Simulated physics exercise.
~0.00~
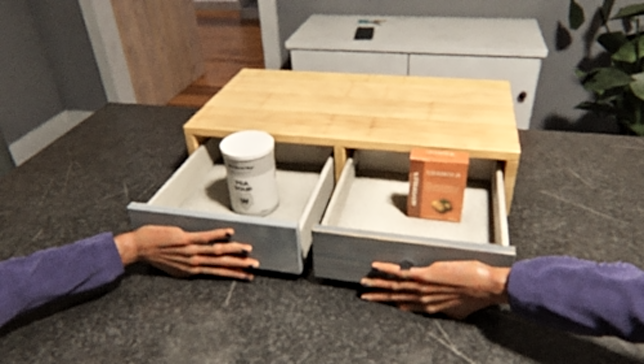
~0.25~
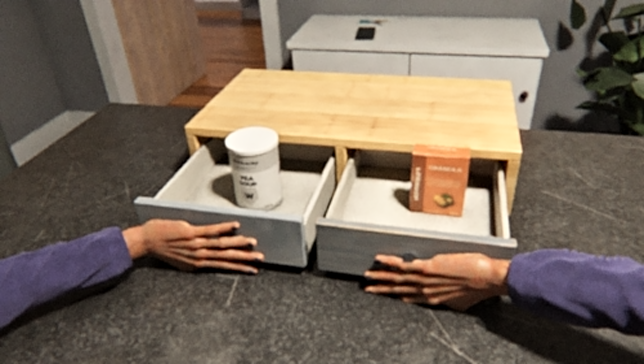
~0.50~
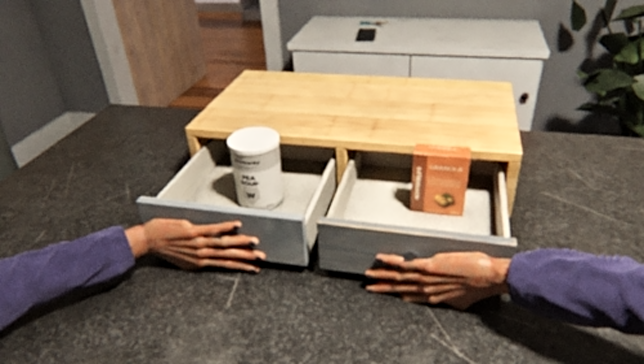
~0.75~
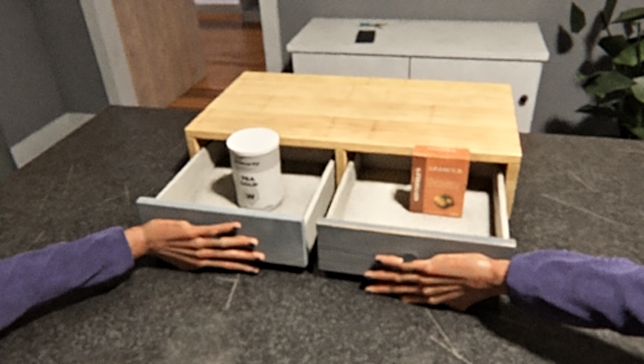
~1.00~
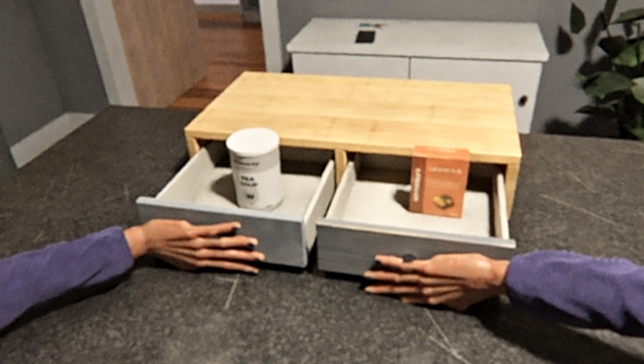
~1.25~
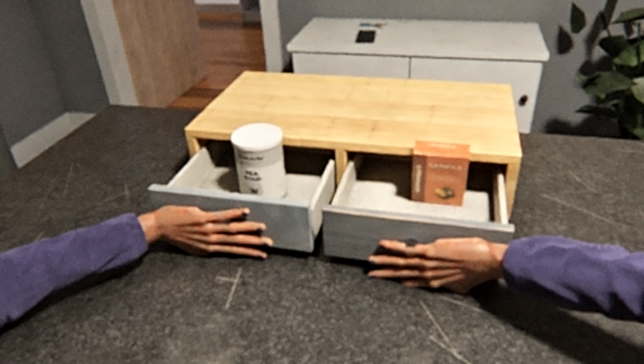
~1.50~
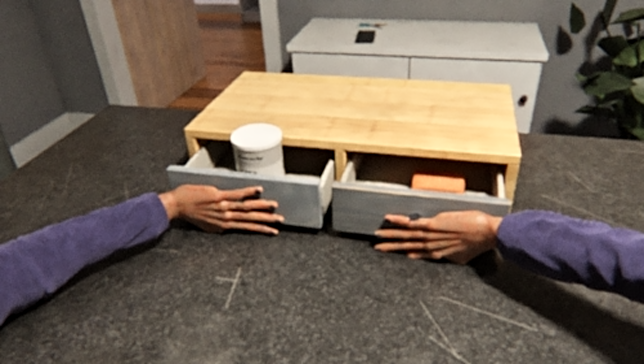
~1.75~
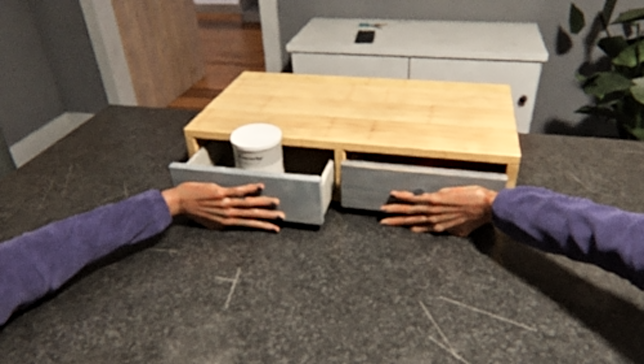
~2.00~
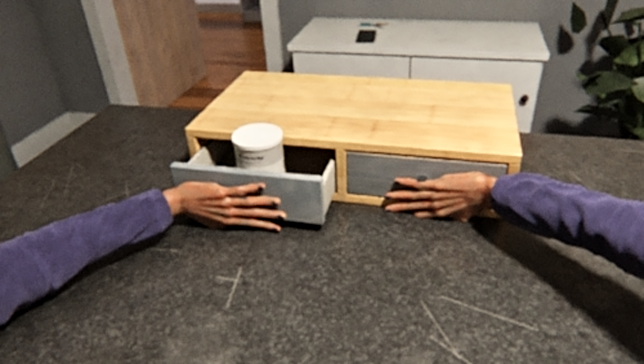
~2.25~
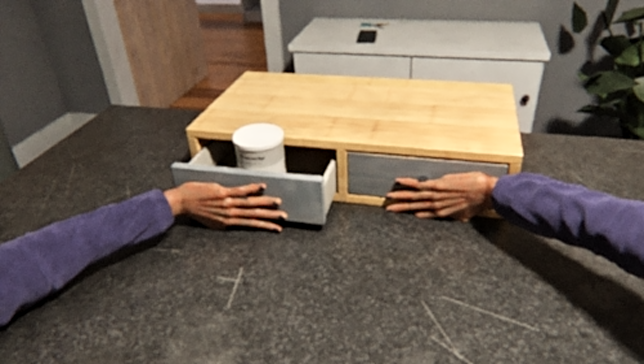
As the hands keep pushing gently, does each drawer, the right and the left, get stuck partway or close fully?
The right drawer goes all the way in and closes. The left drawer gets stuck and stays ajar, with the white pot still showing.
In a room of a house, a slightly swaying view looks across a dark, speckled surface at a light wooden chest with two open grey-fronted drawers. A white pot stands in the left drawer and an orange packet stands in the right one, while two hands in purple sleeves rest against the fronts. The hands push both drawers inward, and the packet leans and tips over onto its side as the pot stays upright. The left drawer stops partway, still ajar with the pot showing. The right drawer keeps sliding until it closes, hiding the packet.
